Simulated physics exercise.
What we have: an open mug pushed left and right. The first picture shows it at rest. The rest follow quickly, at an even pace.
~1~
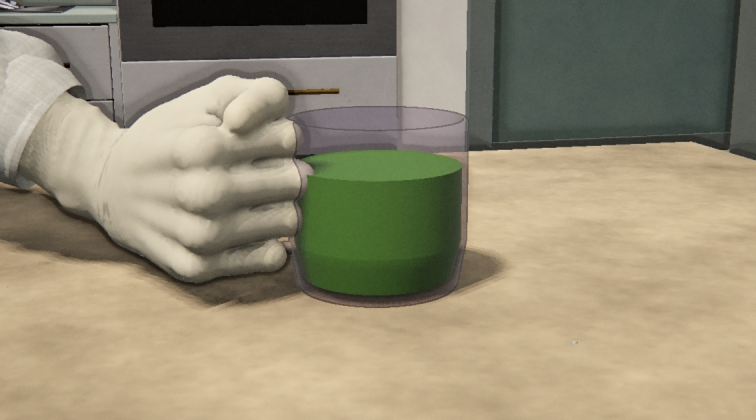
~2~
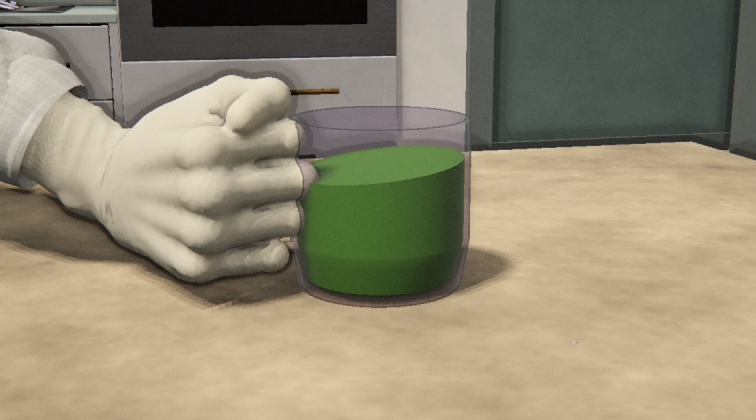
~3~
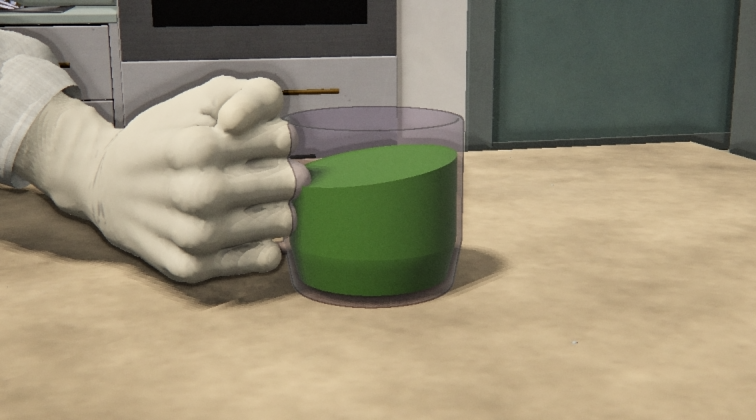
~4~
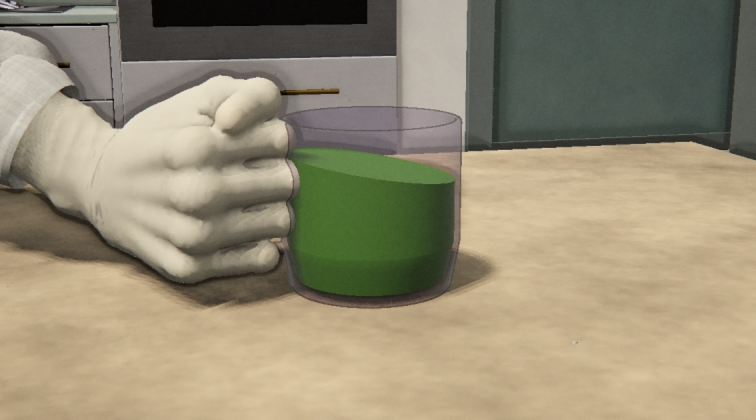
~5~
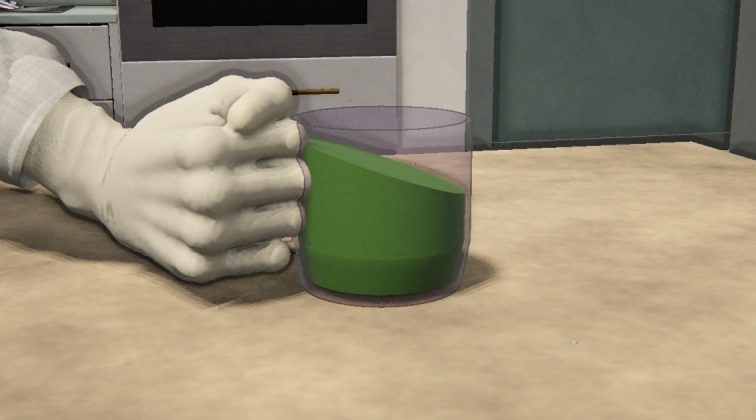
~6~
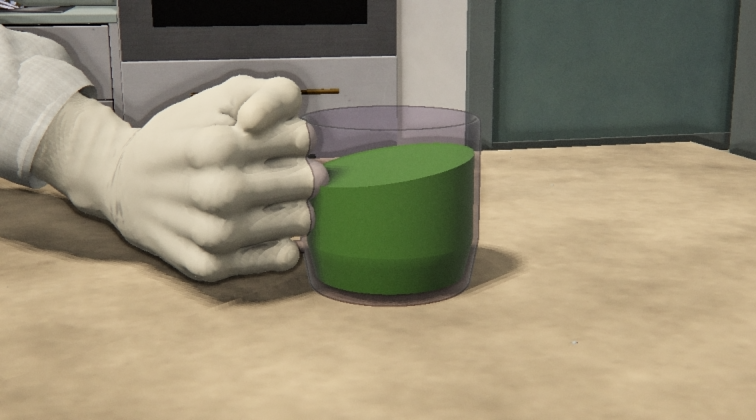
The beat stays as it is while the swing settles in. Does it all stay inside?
The mug loses some.
Soon after, the highest wave so far goes over the rim.
In the end, the highest wave so far goes over the rim; some is on the top.
